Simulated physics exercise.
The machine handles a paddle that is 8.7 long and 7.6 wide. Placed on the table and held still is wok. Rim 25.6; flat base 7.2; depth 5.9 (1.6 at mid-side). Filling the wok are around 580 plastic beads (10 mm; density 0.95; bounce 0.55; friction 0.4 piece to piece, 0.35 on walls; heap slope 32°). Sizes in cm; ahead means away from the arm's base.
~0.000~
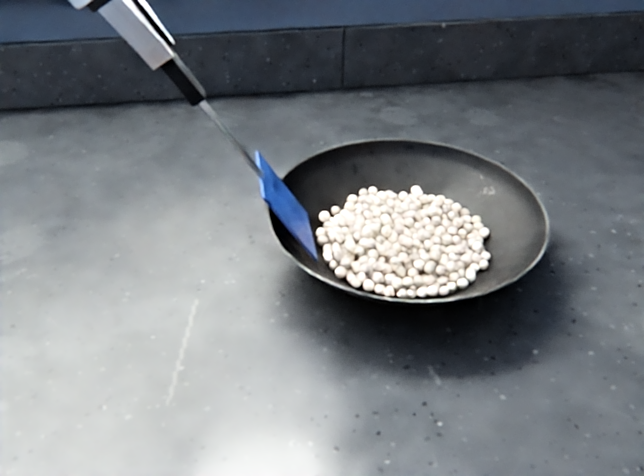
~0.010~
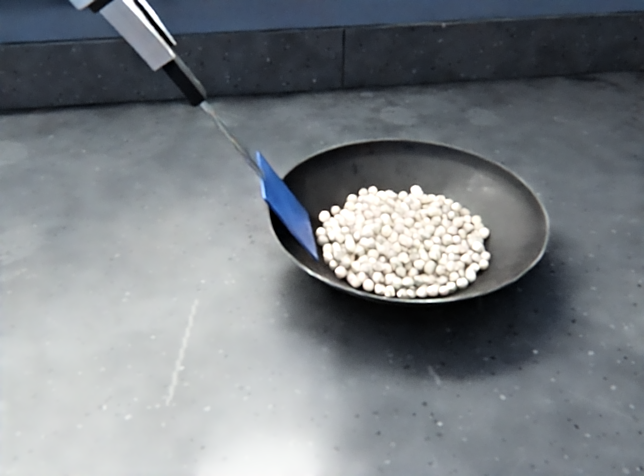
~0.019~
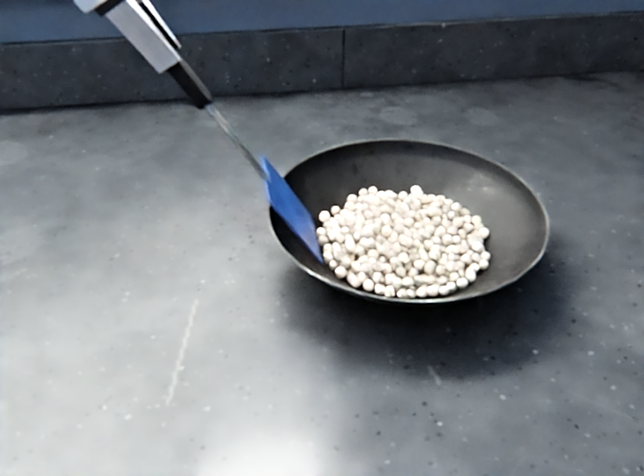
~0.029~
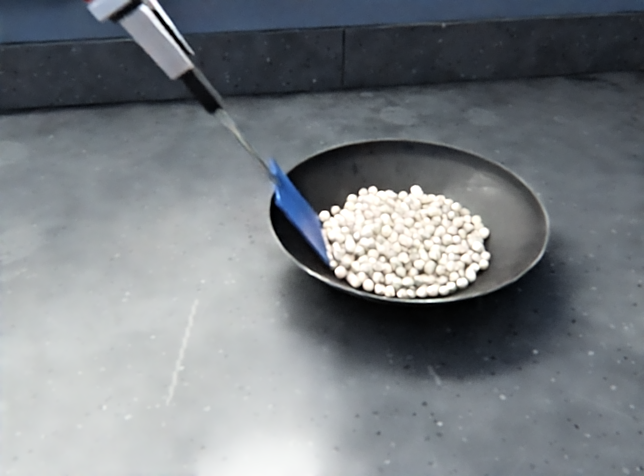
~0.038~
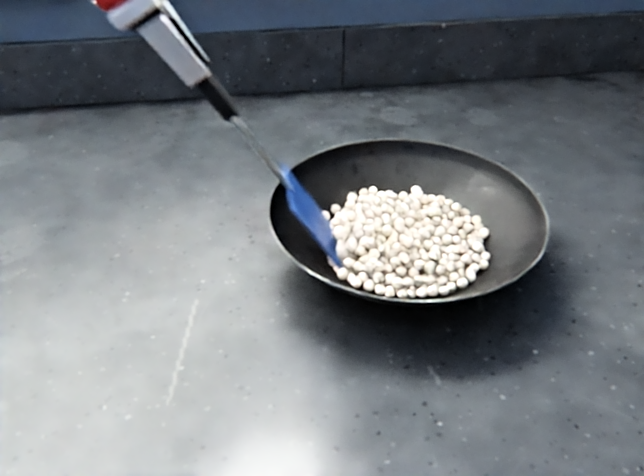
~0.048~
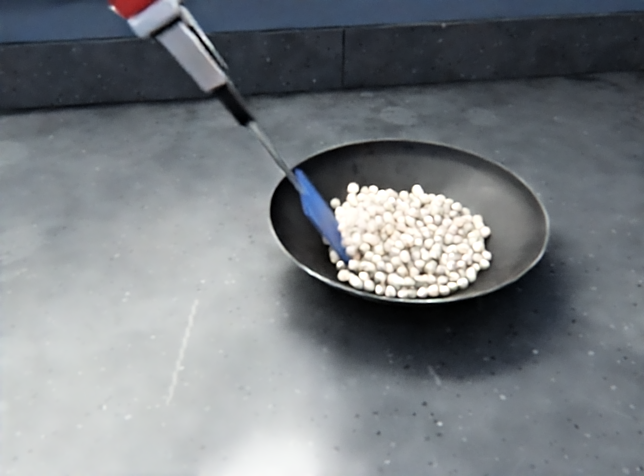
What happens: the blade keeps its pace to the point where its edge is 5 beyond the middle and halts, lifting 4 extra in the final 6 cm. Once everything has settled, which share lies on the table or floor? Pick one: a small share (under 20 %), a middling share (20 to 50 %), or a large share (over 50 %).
A middling share.
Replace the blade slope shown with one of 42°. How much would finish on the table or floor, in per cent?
In that case, around 25 percent would end up on the table or floor.
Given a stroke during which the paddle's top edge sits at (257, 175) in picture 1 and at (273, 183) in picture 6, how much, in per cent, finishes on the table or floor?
0 %.
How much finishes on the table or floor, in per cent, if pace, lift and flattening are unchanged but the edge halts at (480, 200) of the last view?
I'd estimate about 40 per cent.
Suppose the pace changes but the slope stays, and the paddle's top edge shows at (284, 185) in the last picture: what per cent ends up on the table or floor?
Estimate: Close to 10 %.
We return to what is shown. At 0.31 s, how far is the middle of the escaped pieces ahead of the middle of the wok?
It comes to near 22 cm ahead of the middle.
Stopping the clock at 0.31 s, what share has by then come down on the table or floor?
Around 15 percent.
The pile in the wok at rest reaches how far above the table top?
Height at the end: Around 5.0 cm.
After 0.07 s, sloping 59°, highest piece 7 above the table; 584 in the wok.
After 0.09 s, sloping 59°, highest piece 9 above the table; 584 in the wok.
After 0.31 s, sloping 59°, highest piece 15 above the table; 431 in the wok, 79 on the table or floor, 74 on the blade or in flight.
After 1.36 s, sloping 59°, highest piece 5 above the table; 429 in the wok, 155 on the table or floor.
In the end, 429 in the wok, 155 on the table or floor. That is 27 % on the table or floor.
